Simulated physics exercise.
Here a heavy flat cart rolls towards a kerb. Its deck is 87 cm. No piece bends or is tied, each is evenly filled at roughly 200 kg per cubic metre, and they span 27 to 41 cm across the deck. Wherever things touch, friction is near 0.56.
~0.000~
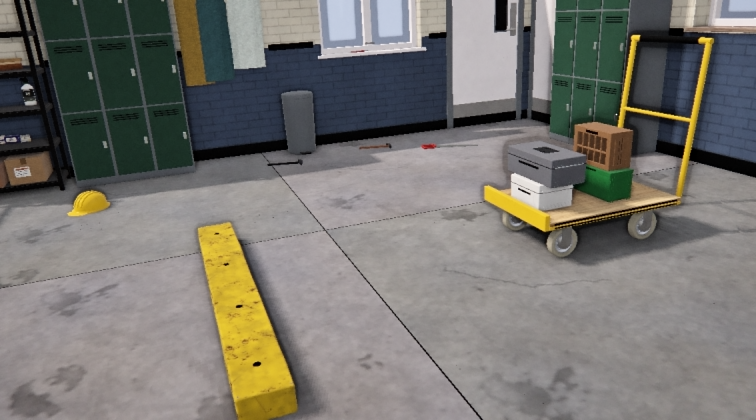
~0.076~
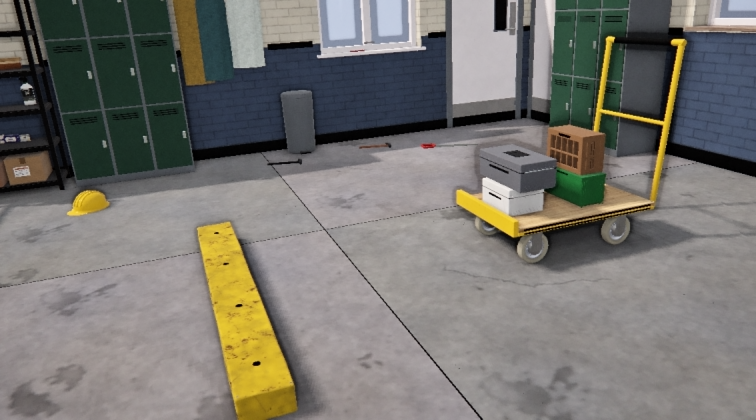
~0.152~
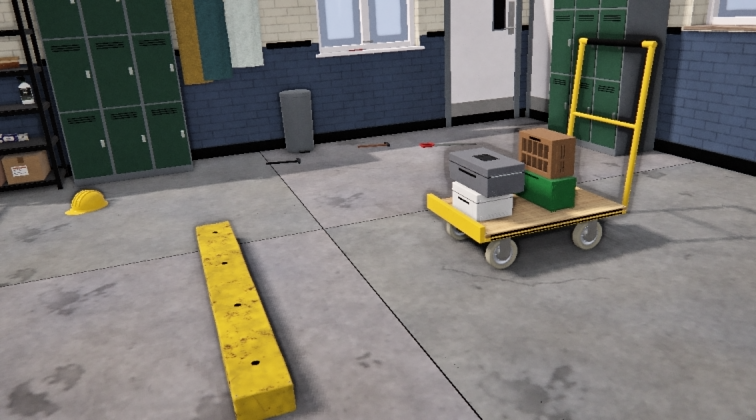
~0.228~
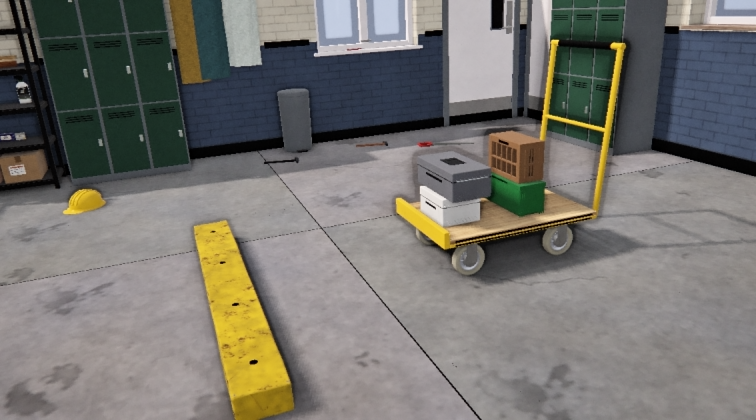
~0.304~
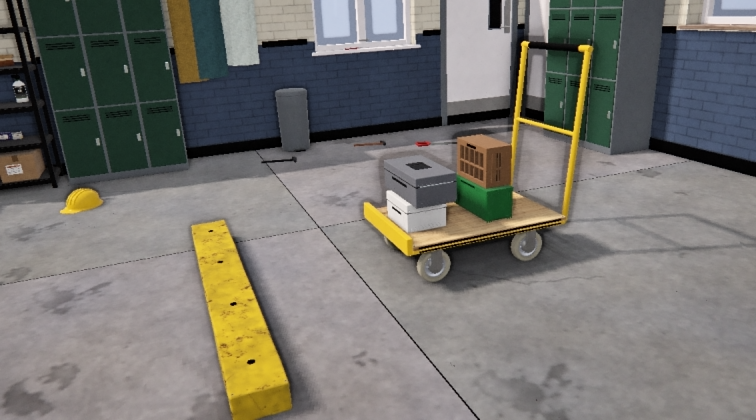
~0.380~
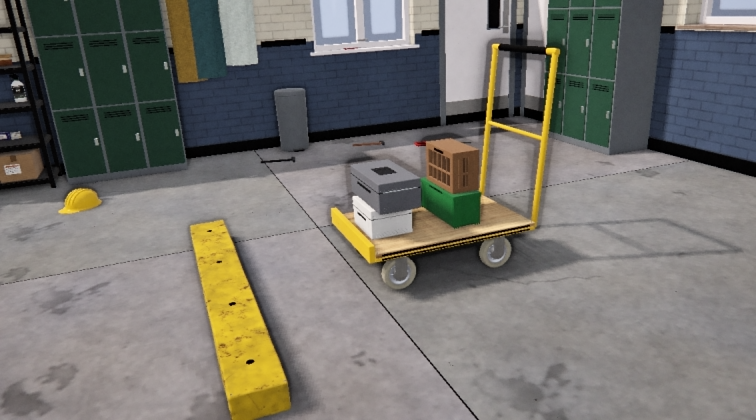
A yellow platform cart carrying a brown crate, grey toolbox, and green and white boxes rolling leftward across a grey workshop floor.
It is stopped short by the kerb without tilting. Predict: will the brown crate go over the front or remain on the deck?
It will go over the front.
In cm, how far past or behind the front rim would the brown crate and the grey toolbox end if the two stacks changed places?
Brown 80 past, grey 30 behind.
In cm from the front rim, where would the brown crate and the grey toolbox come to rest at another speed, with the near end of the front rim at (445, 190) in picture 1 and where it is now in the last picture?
I'd expect brown to stop 10 behind and grey to stop 50 past.
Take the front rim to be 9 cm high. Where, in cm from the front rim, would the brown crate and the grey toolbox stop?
Then both clear the rim, the brown one by 30 cm and the grey one by 90 cm.
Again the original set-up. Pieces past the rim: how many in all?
The overall count comes to 2.
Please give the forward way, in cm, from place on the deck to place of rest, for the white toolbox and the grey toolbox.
Roughly white 5 cm, grey 105 cm.
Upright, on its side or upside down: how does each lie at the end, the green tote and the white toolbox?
At rest: Green upright, white upright.
The wheels strike at 0.63 s.
After 0.78 s the brown crate is 27 cm behind the rim, tilted 10°, near (276, 189) in the last picture's view.
After 1.03 s the brown crate is 6 cm past the rim, tilted 95°, near (205, 216) in the last picture's view.
After 1.43 s the brown crate is 46 cm past the rim, tilted 90°, near (125, 310) in the last picture's view.
At rest, 1.6 s, past the rim, brown crate and grey toolbox; behind it, white toolbox and green tote.
